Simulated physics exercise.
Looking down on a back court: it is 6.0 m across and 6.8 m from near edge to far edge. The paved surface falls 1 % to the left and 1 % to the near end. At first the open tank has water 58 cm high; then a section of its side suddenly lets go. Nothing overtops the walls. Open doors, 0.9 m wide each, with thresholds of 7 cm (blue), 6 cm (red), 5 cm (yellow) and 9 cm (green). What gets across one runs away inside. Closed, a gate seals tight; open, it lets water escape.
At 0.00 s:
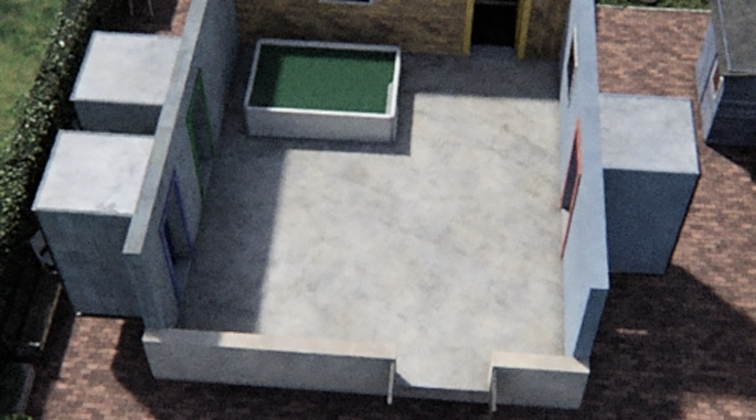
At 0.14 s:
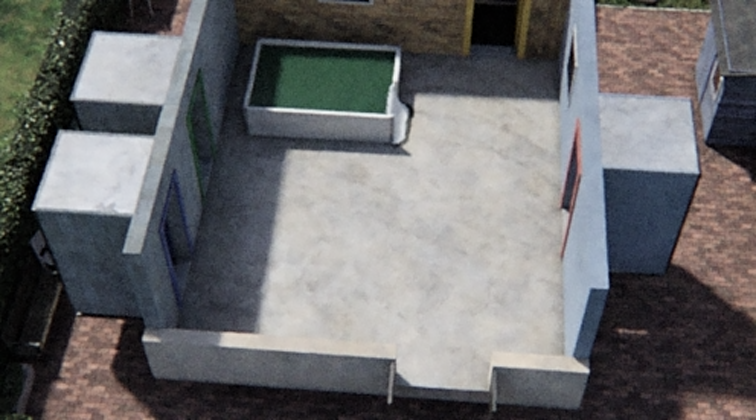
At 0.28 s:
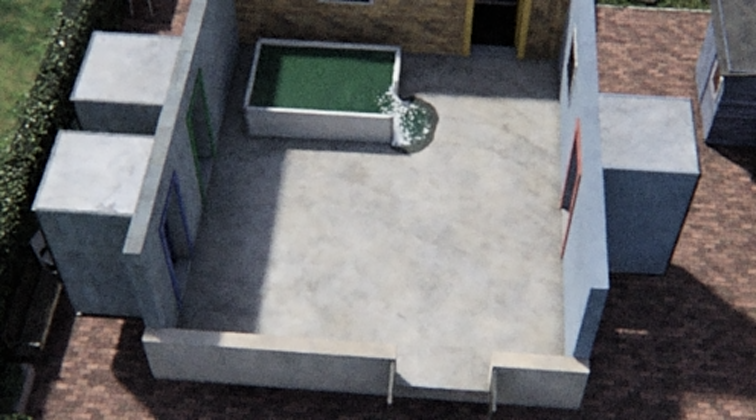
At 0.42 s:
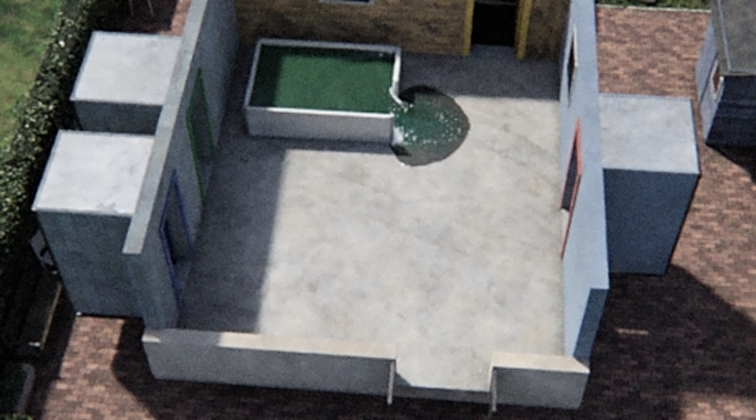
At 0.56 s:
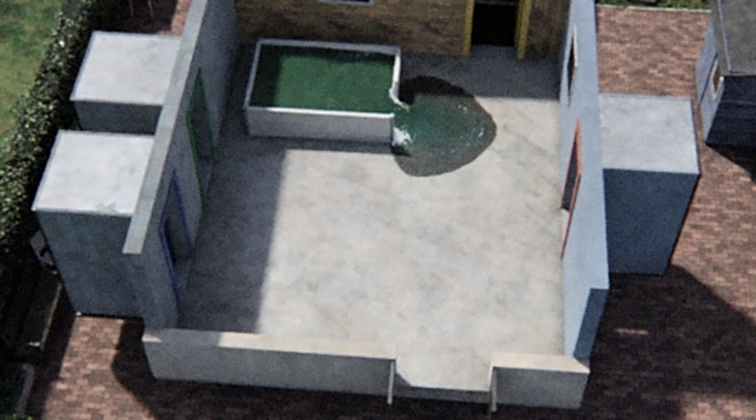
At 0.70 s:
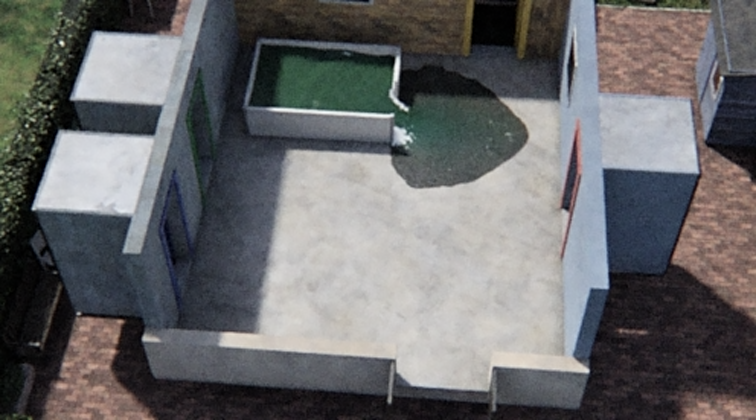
A walled courtyard held a raised tank of still green water until its right side opened near the front corner, and water poured out, spreading rightward across the pale floor in a widening dark puddle.
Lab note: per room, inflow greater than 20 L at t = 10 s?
Blue door no; red door yes; yellow door yes; green door no.
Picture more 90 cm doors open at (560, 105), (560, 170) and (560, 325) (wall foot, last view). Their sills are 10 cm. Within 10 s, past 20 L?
Check each in turn: The first succeeds, the second succeeds, the third fails.
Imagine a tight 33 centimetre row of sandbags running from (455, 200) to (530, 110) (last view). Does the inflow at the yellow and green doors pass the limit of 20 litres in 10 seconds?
Result: Yellow door beyond the limit; green door inside the limit.
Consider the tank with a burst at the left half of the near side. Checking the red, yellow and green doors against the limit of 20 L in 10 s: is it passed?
So red stays lower, yellow stays lower, green tops it.
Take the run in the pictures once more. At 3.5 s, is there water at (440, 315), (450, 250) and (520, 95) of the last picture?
Listed in turn: Spared so far / swamped / swamped.
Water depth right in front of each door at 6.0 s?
Measured in centimetres, the blue door gives 0, the red door 8, the yellow door 9 and the green door 0.
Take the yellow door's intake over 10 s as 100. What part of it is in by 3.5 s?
I'd put it at about 25 per cent by that point.
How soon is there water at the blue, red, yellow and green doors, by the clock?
The front reaches blue at 8.0 s, red at 1.6 s, yellow at 1.3 s, green at 8.5 s.
After 1.4 s water covers 25 % of the floor and is deepest (30 cm) near (403, 130); blue door not reached, red door not reached, yellow door 3 cm at the sill, 0 L in, green door not reached.
After 2.2 s water covers 30 % of the floor and is deepest (28 cm) near (403, 130); blue door not reached, red door 13 cm at the sill, 5 L in, yellow door 5 cm at the sill, 0 L in, green door not reached.
After 3.5 s water covers 40 % of the floor and is deepest (20 cm) near (535, 122); blue door not reached, red door 11 cm at the sill, 28 L in, yellow door 11 cm at the sill, 13 L in, green door not reached.
After 6.0 s water covers 55 % of the floor and is deepest (14 cm) near (403, 130); blue door not reached, red door 8 cm at the sill, 41 L in, yellow door 9 cm at the sill, 39 L in, green door not reached.
After 10.0 s water covers 75 % of the floor and is deepest (12 cm) near (171, 355); blue door 7 cm at the sill, 0 L in, red door 6 cm at the sill, 47 L in, yellow door 5 cm at the sill, 54 L in, green door 3 cm at the sill, 0 L in.
